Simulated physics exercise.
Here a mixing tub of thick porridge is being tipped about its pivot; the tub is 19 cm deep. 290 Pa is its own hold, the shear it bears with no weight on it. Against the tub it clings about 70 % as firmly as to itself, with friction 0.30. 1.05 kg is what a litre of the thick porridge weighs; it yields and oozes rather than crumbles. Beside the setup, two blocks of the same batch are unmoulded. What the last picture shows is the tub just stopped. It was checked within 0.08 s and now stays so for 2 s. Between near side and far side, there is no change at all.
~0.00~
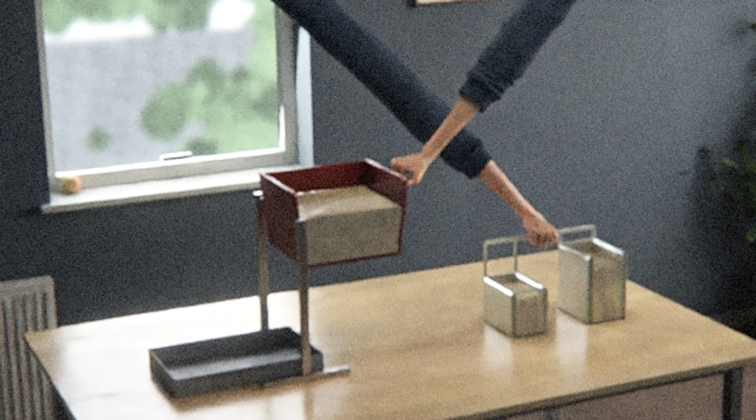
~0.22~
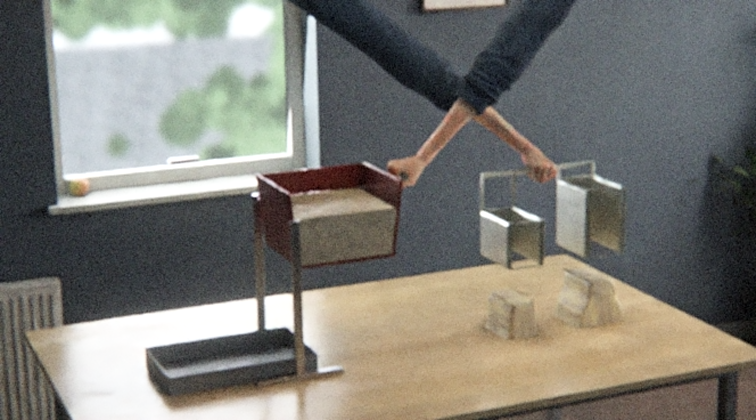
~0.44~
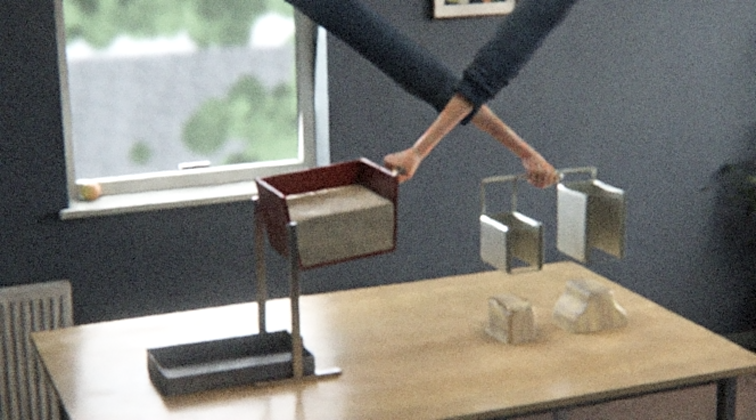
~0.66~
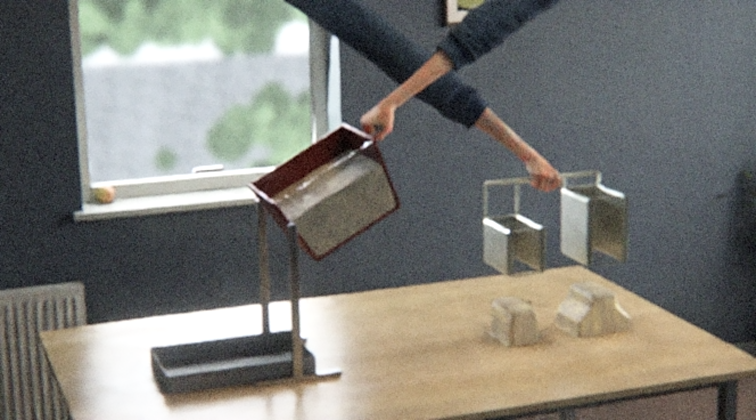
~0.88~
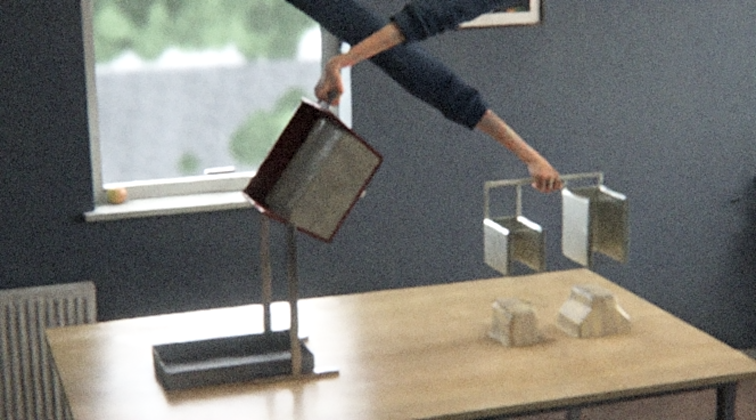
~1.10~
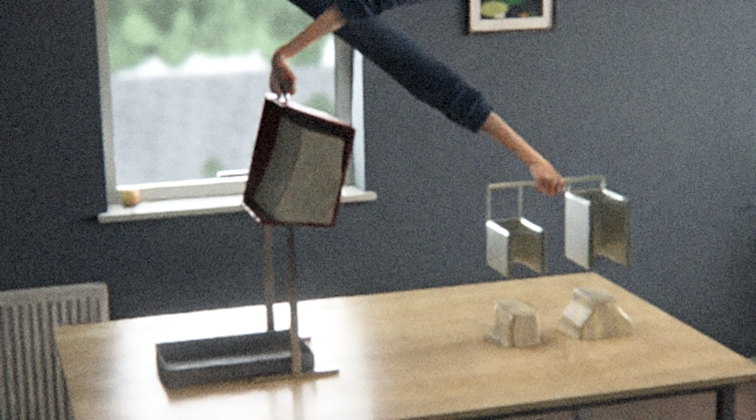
In a dark-walled room with a window, two hands work over a wooden table, one lifting a pair of joined metal moulds off two pale blocks, which slump slightly. The other hand then swings a red-edged tub steeply up and leftward above a tray, the pale mass staying inside.
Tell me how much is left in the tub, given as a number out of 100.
It should be close to 61 out of 100.
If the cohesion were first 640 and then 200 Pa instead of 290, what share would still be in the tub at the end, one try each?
The answers, in order, are 100 % and 50 %.
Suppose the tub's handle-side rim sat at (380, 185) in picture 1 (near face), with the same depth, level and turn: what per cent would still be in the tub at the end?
Roughly 95 %.
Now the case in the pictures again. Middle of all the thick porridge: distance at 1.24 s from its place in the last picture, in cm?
I'd estimate roughly 5 centimetres.
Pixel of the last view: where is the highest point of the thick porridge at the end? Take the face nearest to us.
Highest point: Approx. (293, 184).
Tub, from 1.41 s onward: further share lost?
Some 14 per cent.
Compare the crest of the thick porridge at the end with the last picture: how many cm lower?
14 cm.
By 1.24 s, the tub is at 75 degrees and holds 96 %.
By 1.41 s, the tub is at 75 degrees and holds 76 %.
By 1.58 s, the tub is at 75 degrees and holds 62 %.
By 1.75 s, the tub is at 75 degrees and holds 61 %.
By 3.10 s, at the end, the tub is at 75 degrees and holds 61 %.
